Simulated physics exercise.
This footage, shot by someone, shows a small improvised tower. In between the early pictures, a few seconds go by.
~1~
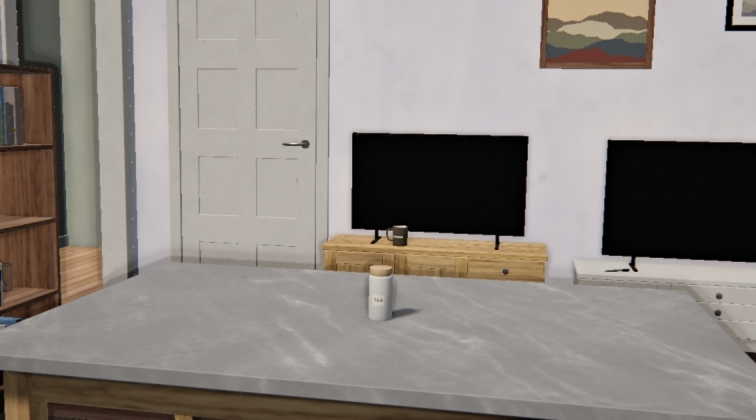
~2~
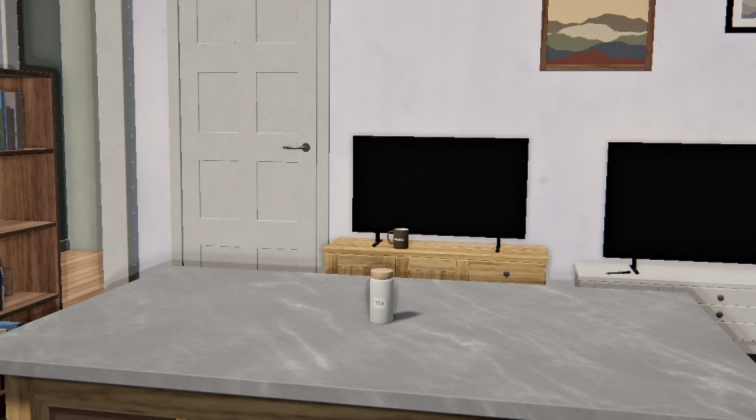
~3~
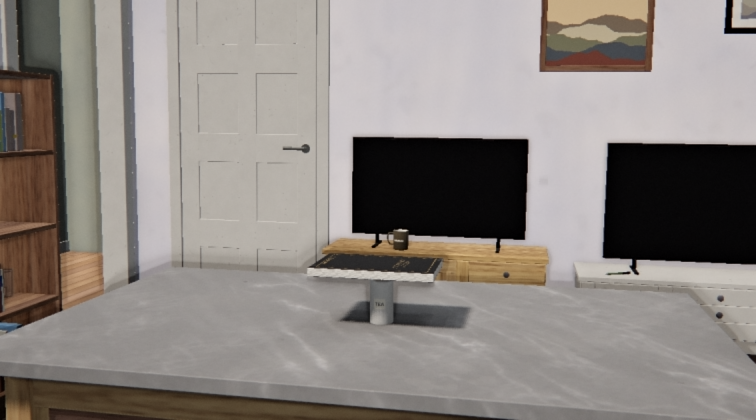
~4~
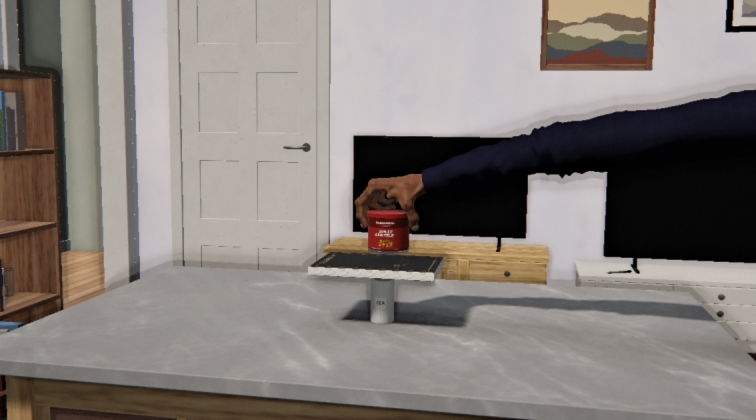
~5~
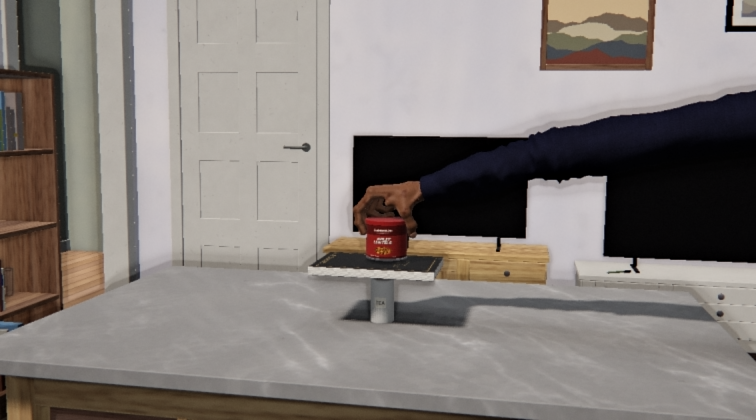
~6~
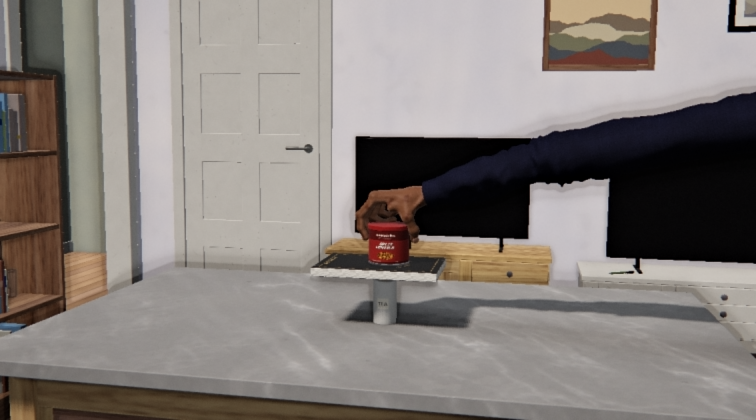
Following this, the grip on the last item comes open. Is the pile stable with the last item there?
I predict the stack will bear it.
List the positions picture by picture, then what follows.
In the first picture, the last thing is not in view yet.
In the second picture, the last thing is not in view yet.
In the third picture, the last thing is not in view yet; black book (378, 267).
In the fourth picture, on its way; red tin (389, 231); black book (379, 266).
In the fifth picture, on its way; red tin (387, 238); black book (378, 266).
In the sixth picture, set down, still held; red tin (389, 243); black book (381, 267).
Then, 0.80 s after the last picture, nothing has stirred.
Then, 1.70 s after the last picture, red tin resting near (390, 244).
At rest, all 3 in place. Seen from the same camera at the end, red tin near (390, 244). The stack stays up.
